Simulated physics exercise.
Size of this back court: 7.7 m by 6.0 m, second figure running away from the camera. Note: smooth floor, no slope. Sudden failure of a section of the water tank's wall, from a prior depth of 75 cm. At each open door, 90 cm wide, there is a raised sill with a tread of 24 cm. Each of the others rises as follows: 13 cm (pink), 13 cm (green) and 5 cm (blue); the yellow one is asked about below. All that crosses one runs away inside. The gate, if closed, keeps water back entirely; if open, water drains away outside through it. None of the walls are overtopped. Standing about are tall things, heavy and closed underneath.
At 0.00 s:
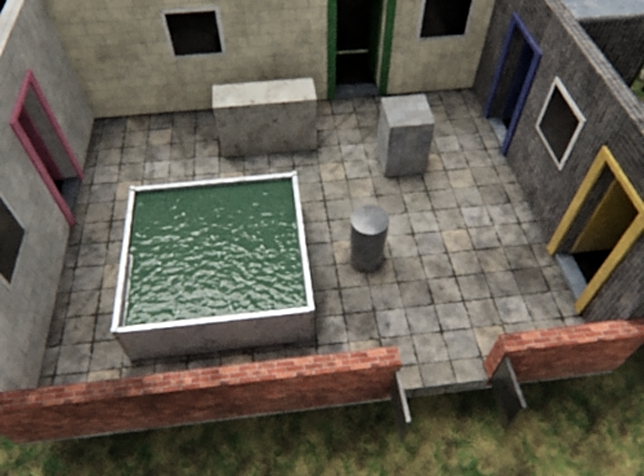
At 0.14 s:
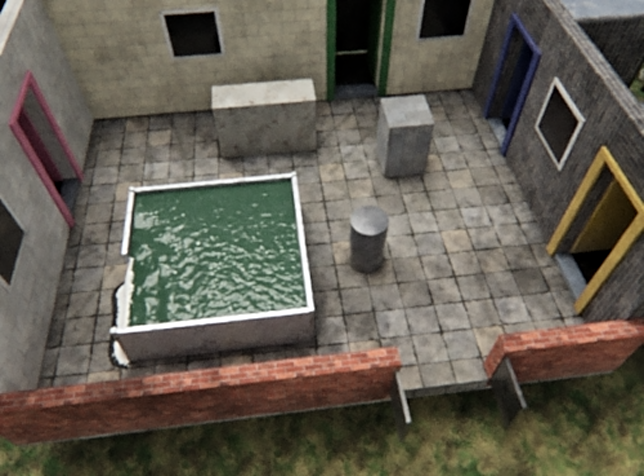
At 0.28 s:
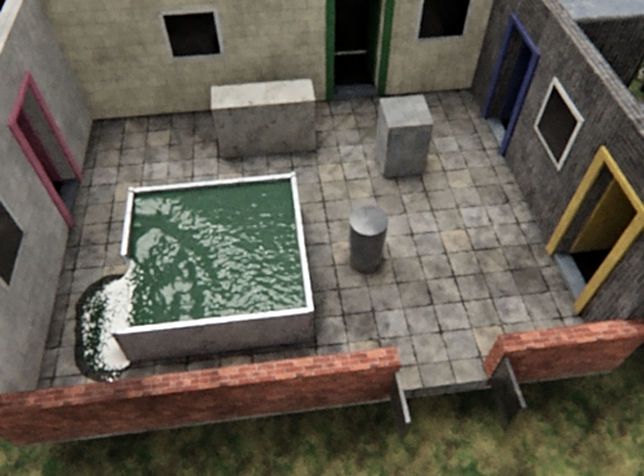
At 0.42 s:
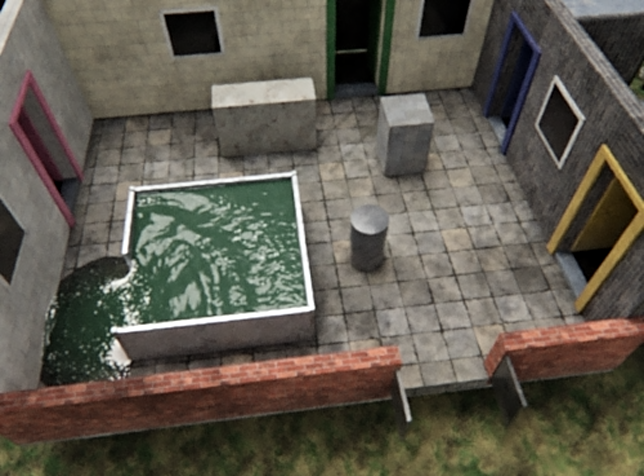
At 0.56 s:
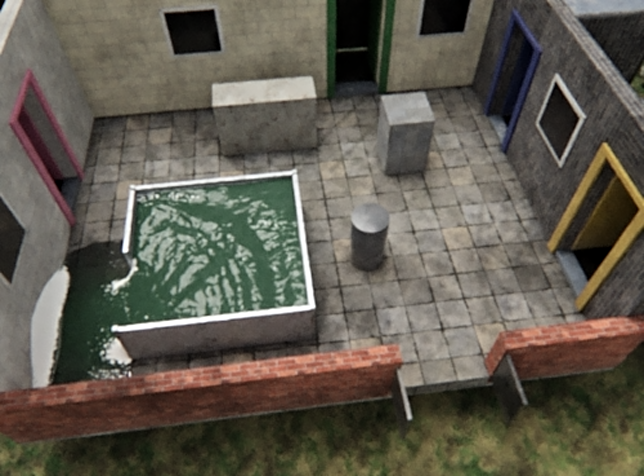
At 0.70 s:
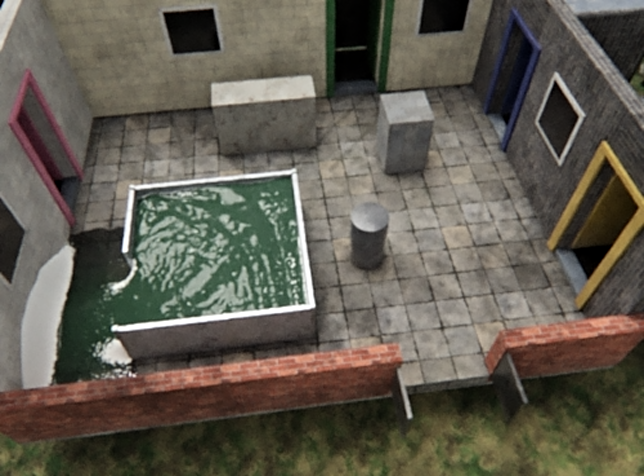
In a walled courtyard, green water bursts from the tank's left side and spreads across paving.
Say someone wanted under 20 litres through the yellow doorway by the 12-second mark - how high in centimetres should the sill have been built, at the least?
They should have built it at least 16 cm high.
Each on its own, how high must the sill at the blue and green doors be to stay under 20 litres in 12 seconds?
Roughly 14.0 cm for the blue door and roughly 6.5 cm for the green door.
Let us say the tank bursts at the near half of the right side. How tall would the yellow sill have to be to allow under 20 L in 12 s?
About 29 cm.
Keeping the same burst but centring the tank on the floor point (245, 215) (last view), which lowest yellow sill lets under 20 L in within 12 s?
Then about 17 centimetres at the least.
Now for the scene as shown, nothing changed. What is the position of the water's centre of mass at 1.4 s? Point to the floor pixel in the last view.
The water's centre is at about (186, 288).
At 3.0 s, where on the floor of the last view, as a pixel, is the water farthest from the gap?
The tip of the flood lies near (553, 350).
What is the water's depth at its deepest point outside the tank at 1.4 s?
About 74 cm at most.
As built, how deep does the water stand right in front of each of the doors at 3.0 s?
Centimetres: Pink = 9, green = 0, blue = 0, yellow = 0.
After 1.4 s water covers 15 % of the floor, deepest (74 cm) near (34, 415); it has not reached the yellow door.
After 3.0 s water covers 45 % of the floor, deepest (46 cm) near (34, 415); it has not reached the yellow door.
After 12.0 s water covers 100 % of the floor, deepest (14 cm) near (383, 242); 11 cm at the yellow door, 113 litres in over its 10 cm sill.
At the yellow door as built, the water arrived by 3.5 s and peaked near 19 cm at 4.2 s.
With a sill of 13.5 cm, 45 litres would have come in within the 12 s; with 18.5 cm, 5 litres. So under 20 litres takes about 16 cm.
